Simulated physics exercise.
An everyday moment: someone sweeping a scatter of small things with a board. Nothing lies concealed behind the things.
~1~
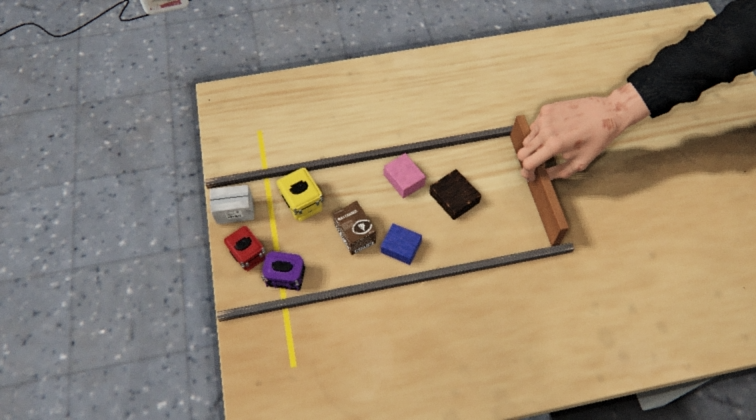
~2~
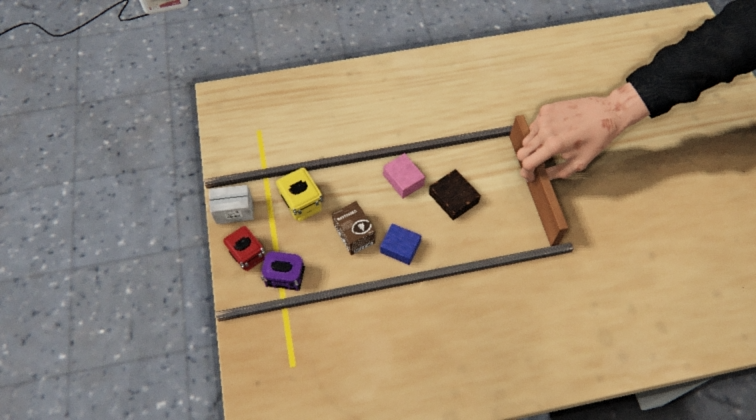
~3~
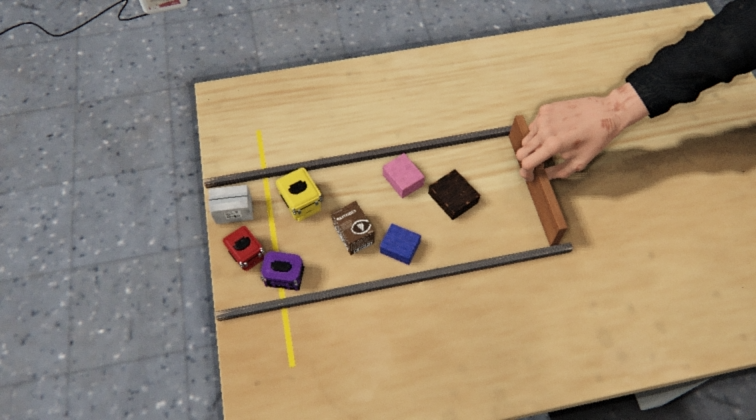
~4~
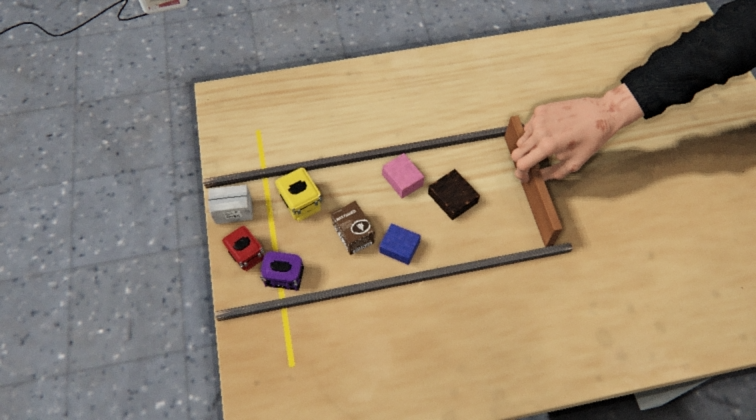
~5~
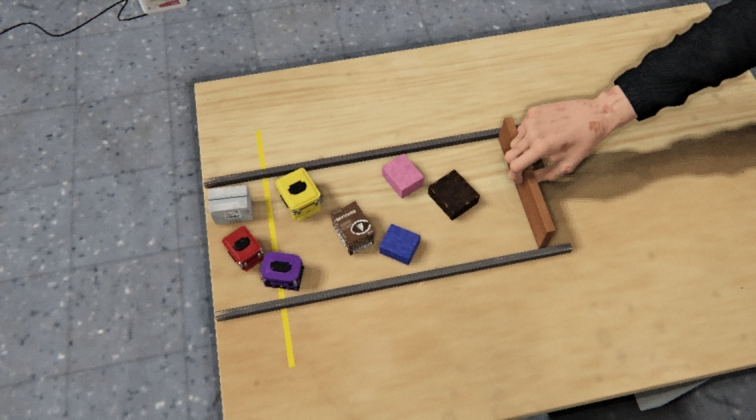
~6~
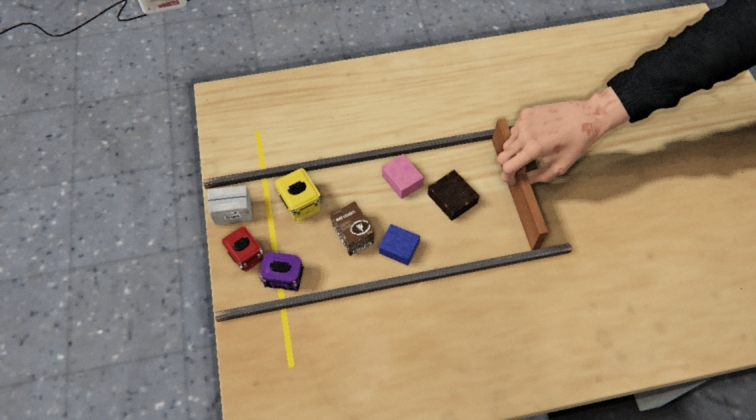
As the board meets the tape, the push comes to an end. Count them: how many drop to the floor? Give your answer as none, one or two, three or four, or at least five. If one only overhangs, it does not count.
The count is one or two.
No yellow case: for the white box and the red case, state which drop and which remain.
Looking at the two, the white box stays up top and the red case ends up below.
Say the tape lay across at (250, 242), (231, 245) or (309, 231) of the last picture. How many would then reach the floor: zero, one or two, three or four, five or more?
So in that order I'd say 5 or more; 5 or more; none at all.
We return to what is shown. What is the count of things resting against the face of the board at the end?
At rest, 3 are in contact.
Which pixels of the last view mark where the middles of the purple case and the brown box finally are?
The purple case stops around (225, 287); the brown box around (221, 248).
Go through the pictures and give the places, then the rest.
White box (232, 205); red case (245, 249); purple case (284, 271); board (537, 179); tape (275, 237), in the first picture.
Red case (245, 249); black block (454, 194), in the second picture.
Purple case (283, 271); yellow case (299, 195), in the third picture.
White box (231, 205); board (531, 180), in the fourth picture.
Red case (244, 249); blue block (400, 244), in the fifth picture.
White box (230, 205); red case (244, 250); purple case (282, 272); board (518, 183); tape (273, 237), in the sixth picture.
Soon after, none off yet; white box at rest near (230, 205); red case at rest near (244, 250); purple case at rest near (282, 272).
Then, none off yet; white box moved a little near (217, 205); red case moved a little near (231, 254); purple case moved a little near (263, 279).
At rest, the number that fall off is one or two; fallen, red case and white box.
